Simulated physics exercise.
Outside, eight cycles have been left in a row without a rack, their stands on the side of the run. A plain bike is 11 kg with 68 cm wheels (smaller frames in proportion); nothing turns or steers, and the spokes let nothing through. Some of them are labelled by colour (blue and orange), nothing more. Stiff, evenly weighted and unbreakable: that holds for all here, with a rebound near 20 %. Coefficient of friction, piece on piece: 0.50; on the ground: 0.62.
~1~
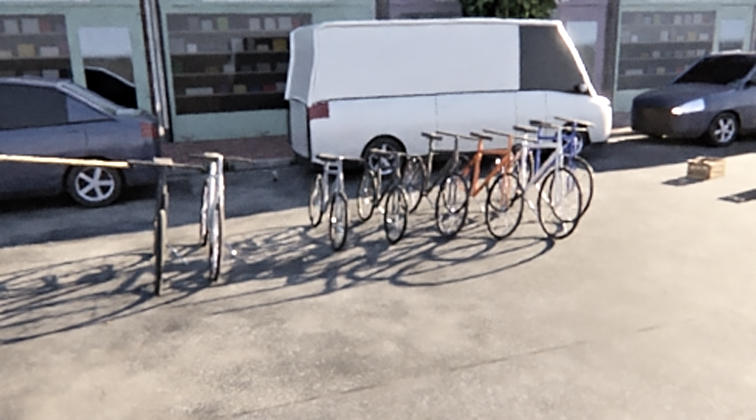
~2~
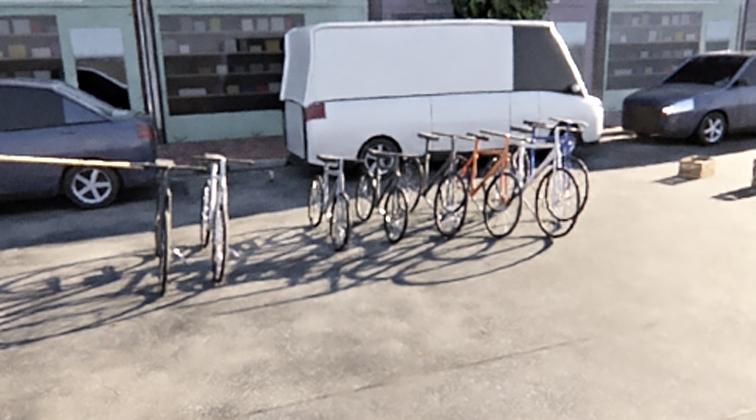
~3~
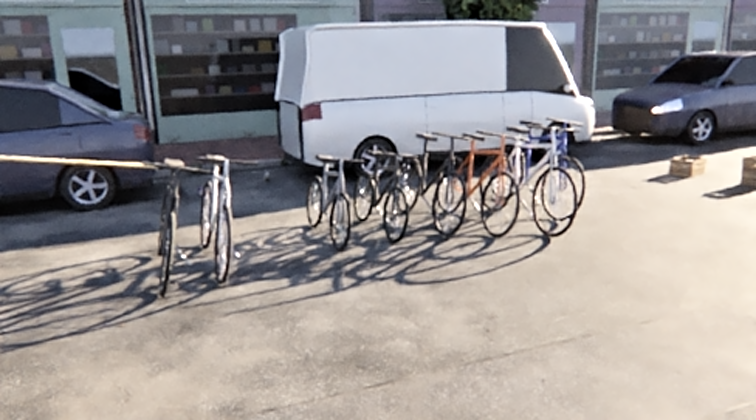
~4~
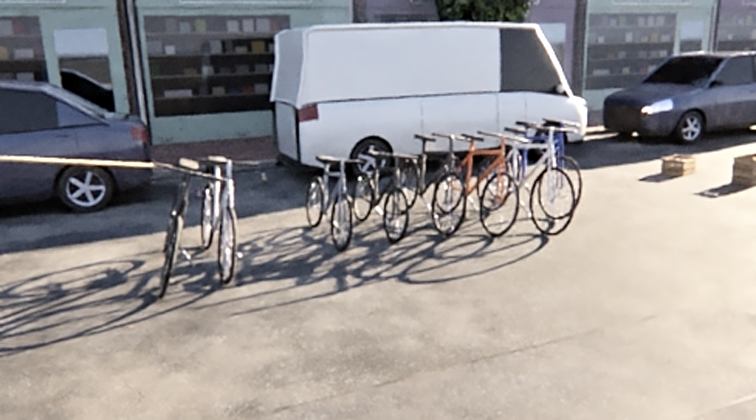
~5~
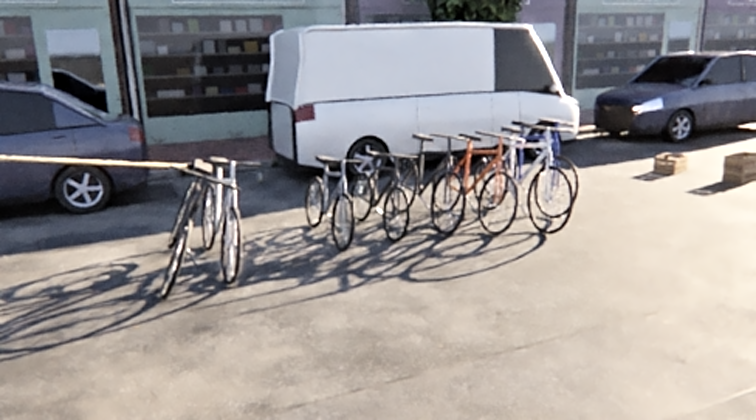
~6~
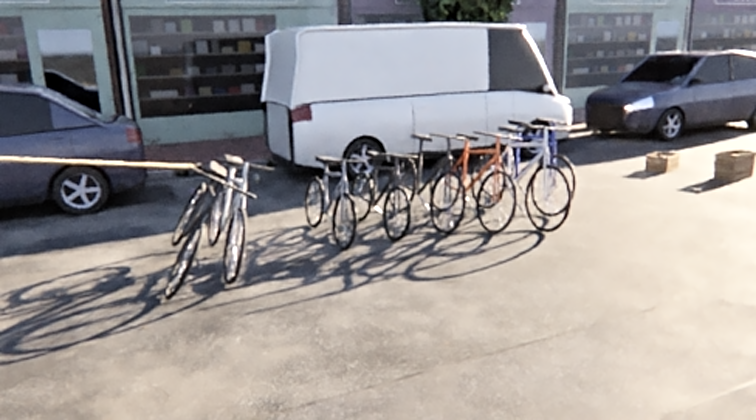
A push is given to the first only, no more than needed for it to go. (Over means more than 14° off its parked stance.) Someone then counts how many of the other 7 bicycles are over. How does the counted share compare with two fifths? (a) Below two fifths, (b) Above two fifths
Option a: Below two fifths.
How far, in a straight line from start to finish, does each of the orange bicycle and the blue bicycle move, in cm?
Roughly orange 0, blue 0.
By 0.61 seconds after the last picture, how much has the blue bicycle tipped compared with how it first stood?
Around 0° from its start.
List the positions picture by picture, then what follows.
In the first frame (places mark the middle of the side facing us; the camera moves round a little), pole end (131, 166) 14 cm from the first bicycle; orange bicycle (456, 172); blue bicycle (596, 177); the rest undisturbed.
The second frame shows pole end (146, 167) 35 mm from the first bicycle; blue bicycle (591, 176).
The third frame shows pole end pushing; orange bicycle (451, 173); the rest undisturbed.
The fourth frame shows pole end pushing; orange bicycle (451, 172); the rest undisturbed.
The fifth frame shows pole end (190, 167) pushing; orange bicycle (450, 172); the rest undisturbed.
The sixth frame shows pole end (199, 168) stopped; orange bicycle (448, 172); blue bicycle (577, 173); steepest lean 7°, the bicycle at (247, 235); one has shifted.
Then, 0.19 s after the last picture, 1 of the 7 other bicycles over.
At rest, 1 of the 7 other bicycles over; orange bicycle unmoved; blue bicycle unmoved. That is 14 per cent. Six left standing. As the last picture would show them, middles, orange bicycle near (472, 175), blue bicycle near (526, 161).
